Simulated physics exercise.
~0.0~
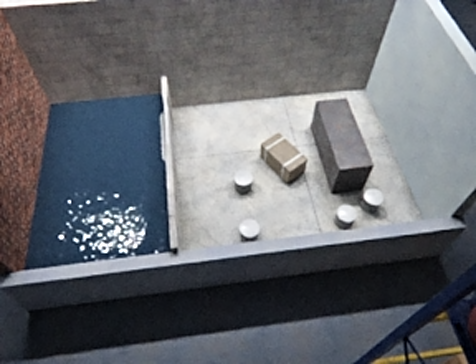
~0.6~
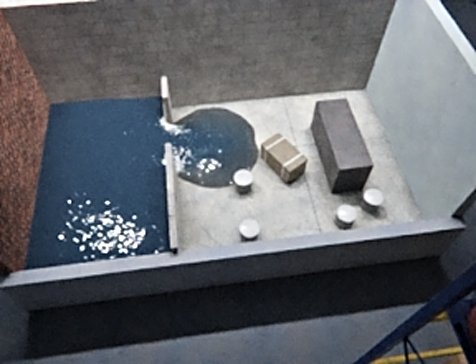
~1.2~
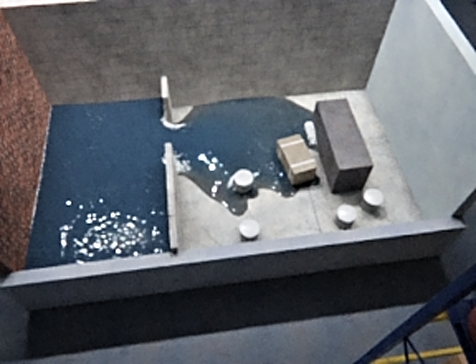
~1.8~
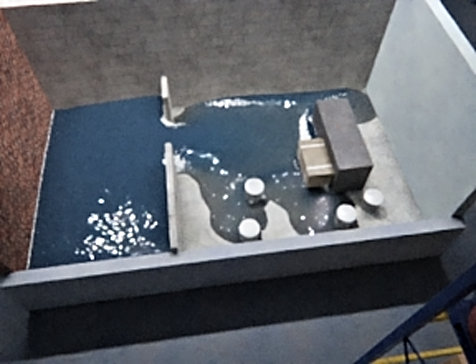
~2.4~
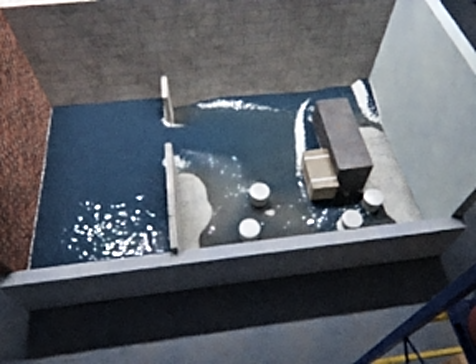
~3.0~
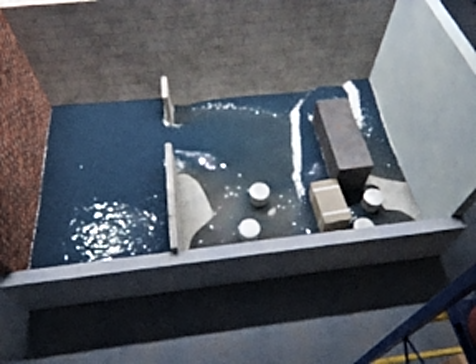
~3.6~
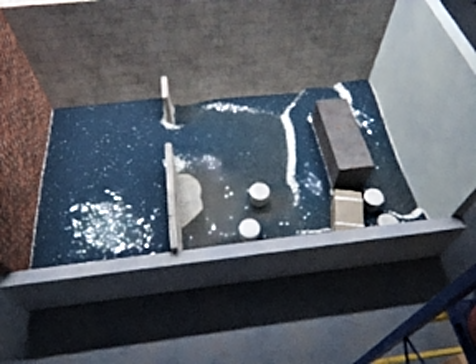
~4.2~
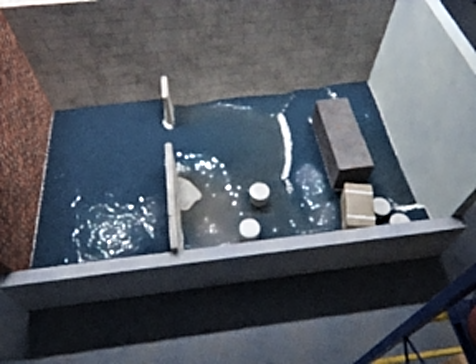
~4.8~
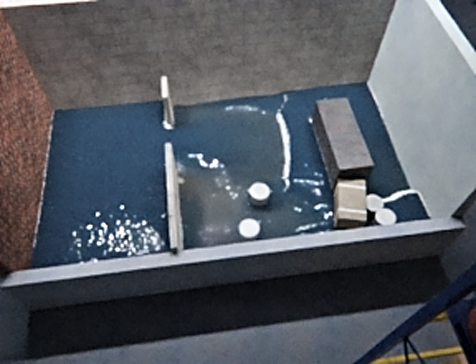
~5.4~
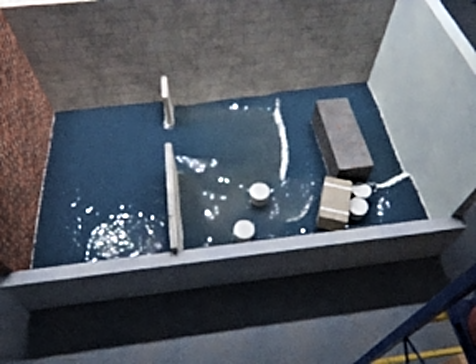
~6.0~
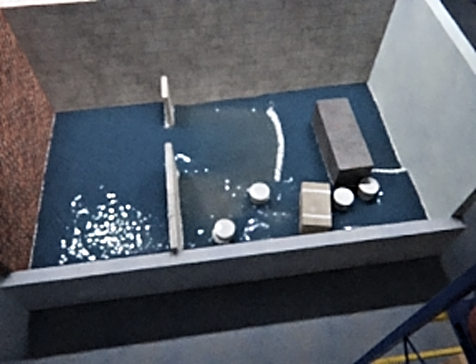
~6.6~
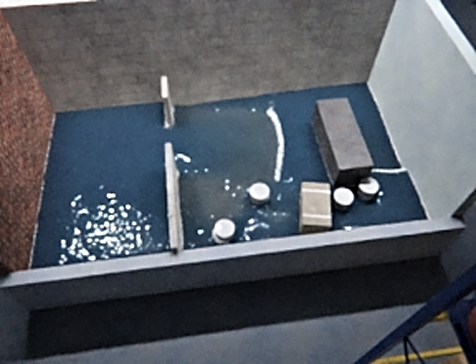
Dark blue water fills the left of two adjoining rooms, seen from above, while the right room has a dry pale floor holding a tan trunk, a large dark grey block and four white pails. Water bursts through a gap in the dividing wall and spreads rightward across the floor. It pushes the trunk against the block, then carries it down toward the near wall as the nearby pails shift. The trunk and right-hand pails drift right, then back left. Finally the floor is covered, with the trunk below the block, two pails beside it and two farther left.
